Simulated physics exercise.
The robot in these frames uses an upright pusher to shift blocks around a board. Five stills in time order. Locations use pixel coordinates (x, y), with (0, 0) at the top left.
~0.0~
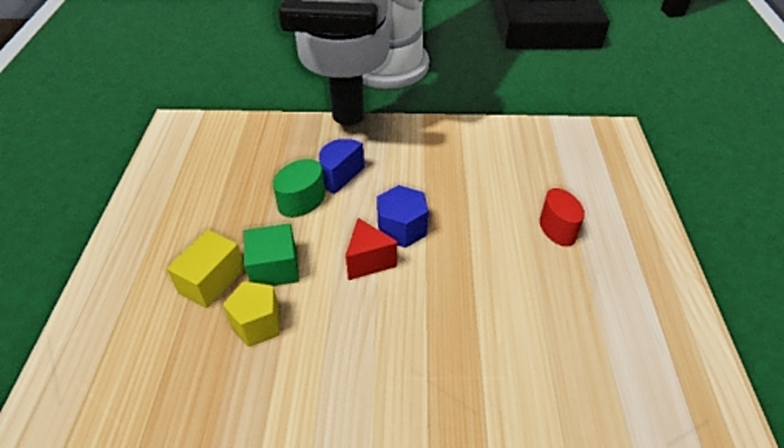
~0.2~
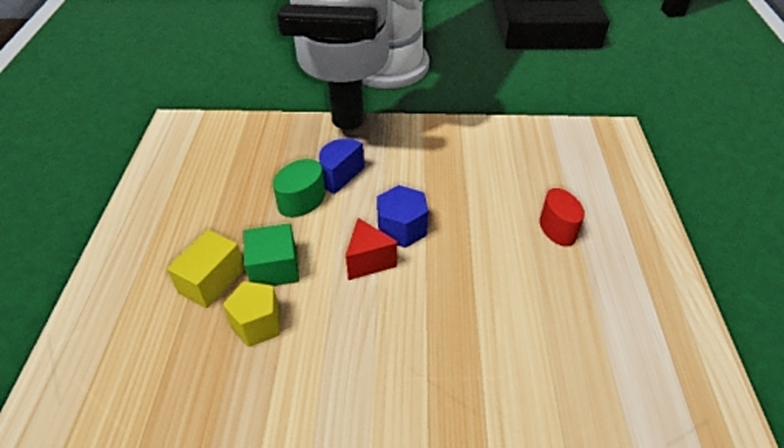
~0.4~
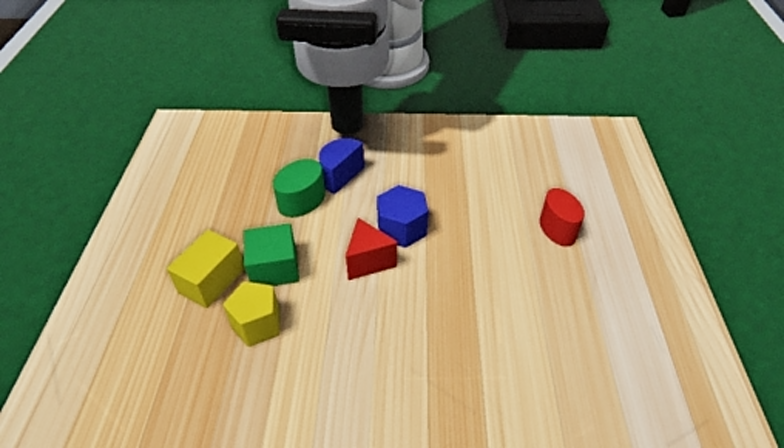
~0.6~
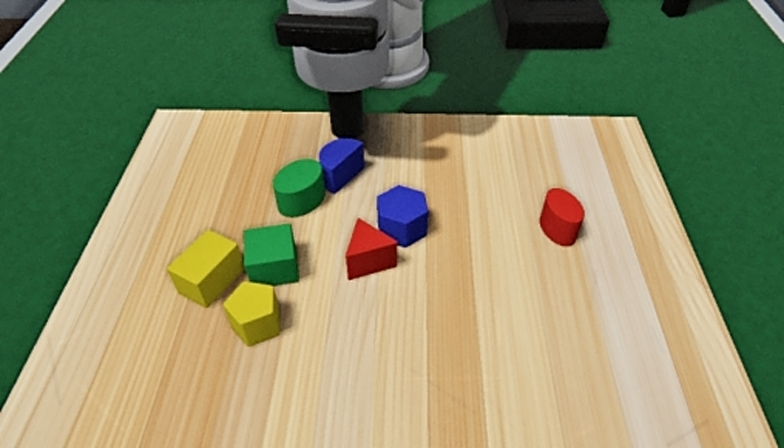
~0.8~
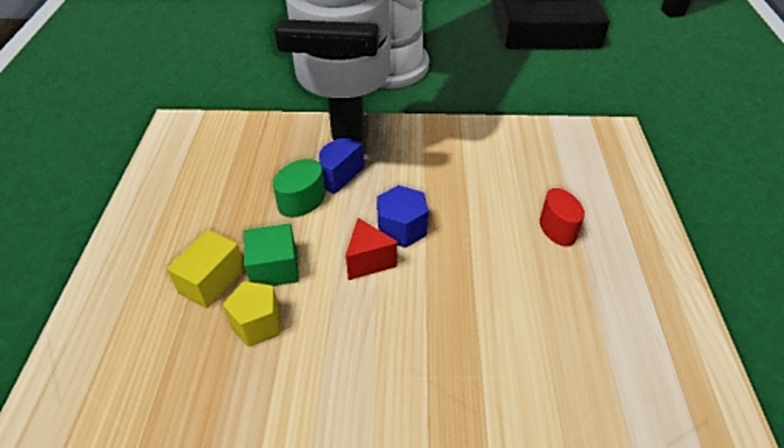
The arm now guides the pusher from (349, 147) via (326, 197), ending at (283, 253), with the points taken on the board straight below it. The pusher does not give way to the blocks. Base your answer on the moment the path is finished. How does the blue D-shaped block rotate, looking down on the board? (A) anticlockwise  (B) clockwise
Letter A.
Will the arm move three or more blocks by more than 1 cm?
Answer: Yes.
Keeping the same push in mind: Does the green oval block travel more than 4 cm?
Short answer: Yes.
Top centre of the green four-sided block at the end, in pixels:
Expect it around (254, 262).
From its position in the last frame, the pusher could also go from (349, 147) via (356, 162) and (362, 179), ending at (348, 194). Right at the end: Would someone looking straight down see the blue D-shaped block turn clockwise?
Final answer: Yes.
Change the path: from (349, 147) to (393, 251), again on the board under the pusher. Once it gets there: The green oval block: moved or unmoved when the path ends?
The green oval block changes place.
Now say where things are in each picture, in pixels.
In the first picture, pusher tip at (349, 116); block tops, yellow oblong block at (202, 255); green four-sided block at (268, 243); green oval block at (298, 175); blue D-shaped block at (338, 151).
In the second picture, pusher at (348, 120); blocks unchanged.
In the third picture, pusher at (348, 125); blocks unchanged.
In the fourth picture, pusher at (348, 130); blocks unchanged.
In the fifth picture, pusher at (348, 135); yellow oblong block at (202, 255); green four-sided block at (268, 243); green oval block at (298, 175); blue D-shaped block at (338, 151).
The first path, step by step. One third of the way, pusher at (333, 169); green oval block at (283, 190), turned 65° clockwise; blue D-shaped block at (331, 183), turned 15° anticlockwise.
Two thirds of the way, pusher at (312, 205); green oval block at (268, 200), turned 100° clockwise; blue D-shaped block at (324, 221), turned 45° anticlockwise.
At the end, pusher at (280, 242); yellow oblong block in place; green four-sided block at (254, 262), turned 20° clockwise; green oval block at (246, 210), turned 155° clockwise; blue D-shaped block at (317, 247), turned 90° anticlockwise.
